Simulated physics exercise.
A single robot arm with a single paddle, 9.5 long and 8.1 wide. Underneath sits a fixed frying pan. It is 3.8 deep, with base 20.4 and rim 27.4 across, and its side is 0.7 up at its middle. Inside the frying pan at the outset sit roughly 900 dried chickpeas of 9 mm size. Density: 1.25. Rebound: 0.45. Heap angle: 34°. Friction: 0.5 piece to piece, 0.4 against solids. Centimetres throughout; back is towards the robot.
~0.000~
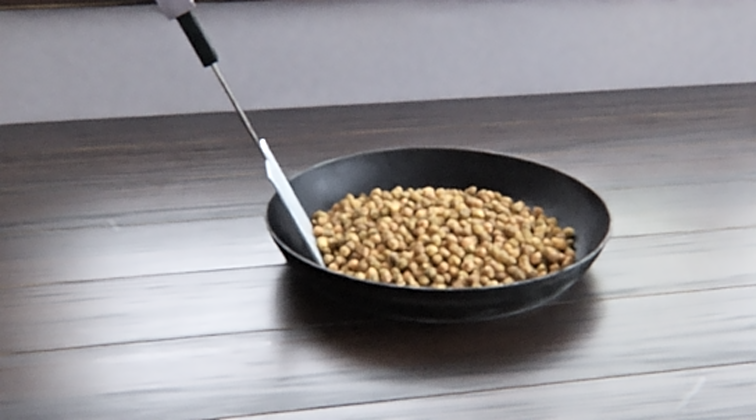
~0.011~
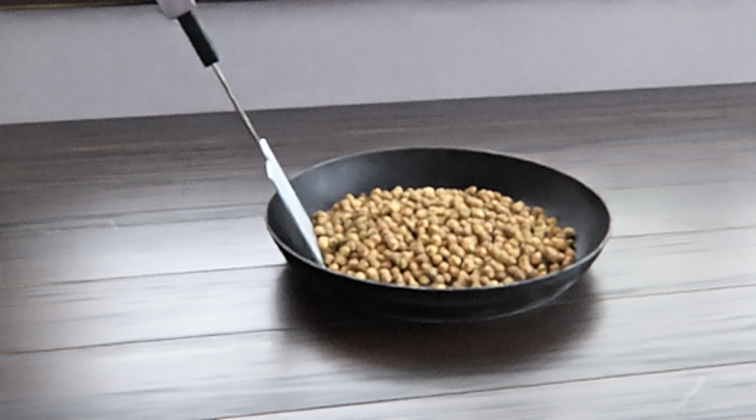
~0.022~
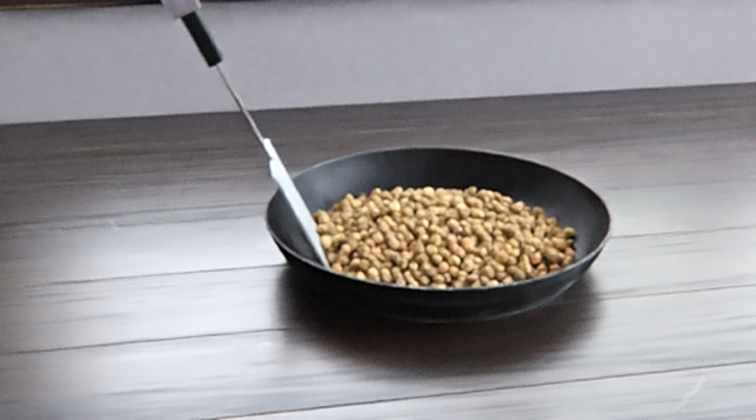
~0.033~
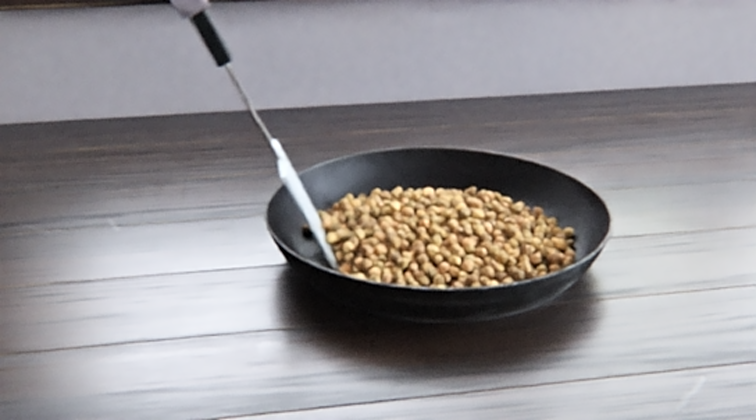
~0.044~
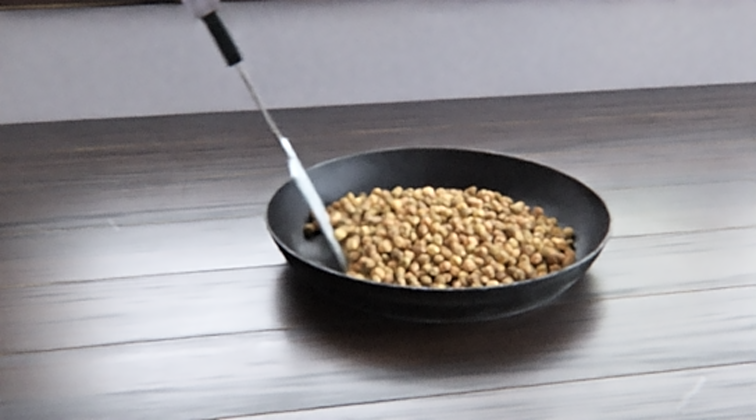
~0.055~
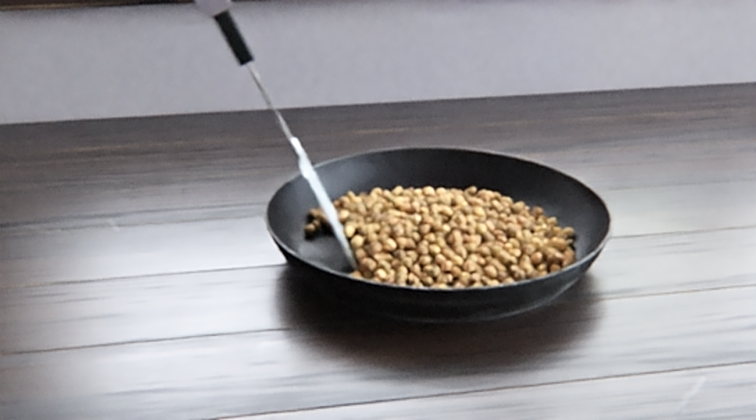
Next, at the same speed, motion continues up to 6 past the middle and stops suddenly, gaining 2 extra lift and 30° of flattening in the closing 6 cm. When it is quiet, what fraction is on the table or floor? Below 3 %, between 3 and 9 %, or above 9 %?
Below 3 %.
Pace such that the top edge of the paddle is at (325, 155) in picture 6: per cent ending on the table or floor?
Near 10 in a hundred.
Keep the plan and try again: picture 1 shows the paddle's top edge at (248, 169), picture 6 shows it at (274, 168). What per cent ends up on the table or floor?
About 0 per cent.
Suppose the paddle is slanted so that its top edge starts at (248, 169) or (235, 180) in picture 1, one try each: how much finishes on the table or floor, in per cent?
Some 0 and 0 per cent.
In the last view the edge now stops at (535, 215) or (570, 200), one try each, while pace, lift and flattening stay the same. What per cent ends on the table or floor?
I'd say roughly 5 per cent, then roughly 20 per cent.
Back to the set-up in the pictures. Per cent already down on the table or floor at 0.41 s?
About 0 per cent.
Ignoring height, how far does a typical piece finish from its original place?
I'd put it at close to 3 centimetres.
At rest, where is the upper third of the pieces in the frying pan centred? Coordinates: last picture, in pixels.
Approximately at pixel (540, 216).
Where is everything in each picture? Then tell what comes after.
The first frame shows the paddle top edge at (266, 158), sloping 65°; upper third of the load around (432, 230), from x 305 to 570, top at y 190; 898 in the frying pan.
The second frame shows the paddle top edge at (267, 158), sloping 65°; upper third of the load around (431, 230), from x 305 to 570, top at y 190.
The third frame shows the paddle top edge at (270, 158), sloping 65°; upper third of the load around (430, 230), from x 305 to 570, top at y 190.
The fourth frame shows the paddle top edge at (279, 157), sloping 65°; upper third of the load around (425, 229), from x 310 to 570, top at y 190.
The fifth frame shows the paddle top edge at (289, 157), sloping 65°; upper third of the load around (424, 229), from x 310 to 570, top at y 190.
The sixth frame shows the paddle top edge at (299, 156), sloping 65°; upper third of the load around (426, 229), from x 310 to 570, top at y 190; 898 in the frying pan.
After 0.12 s, sloping 65°, highest piece 4 above the table; 898 in the frying pan.
After 0.18 s, sloping 54°, highest piece 5 above the table; 898 in the frying pan.
After 0.41 s, sloping 35°, highest piece 4 above the table; 898 in the frying pan.
After 1.46 s, sloping 35°, highest piece 4 above the table; 898 in the frying pan.
In the end, 898 in the frying pan. That is 0 % on the table or floor.
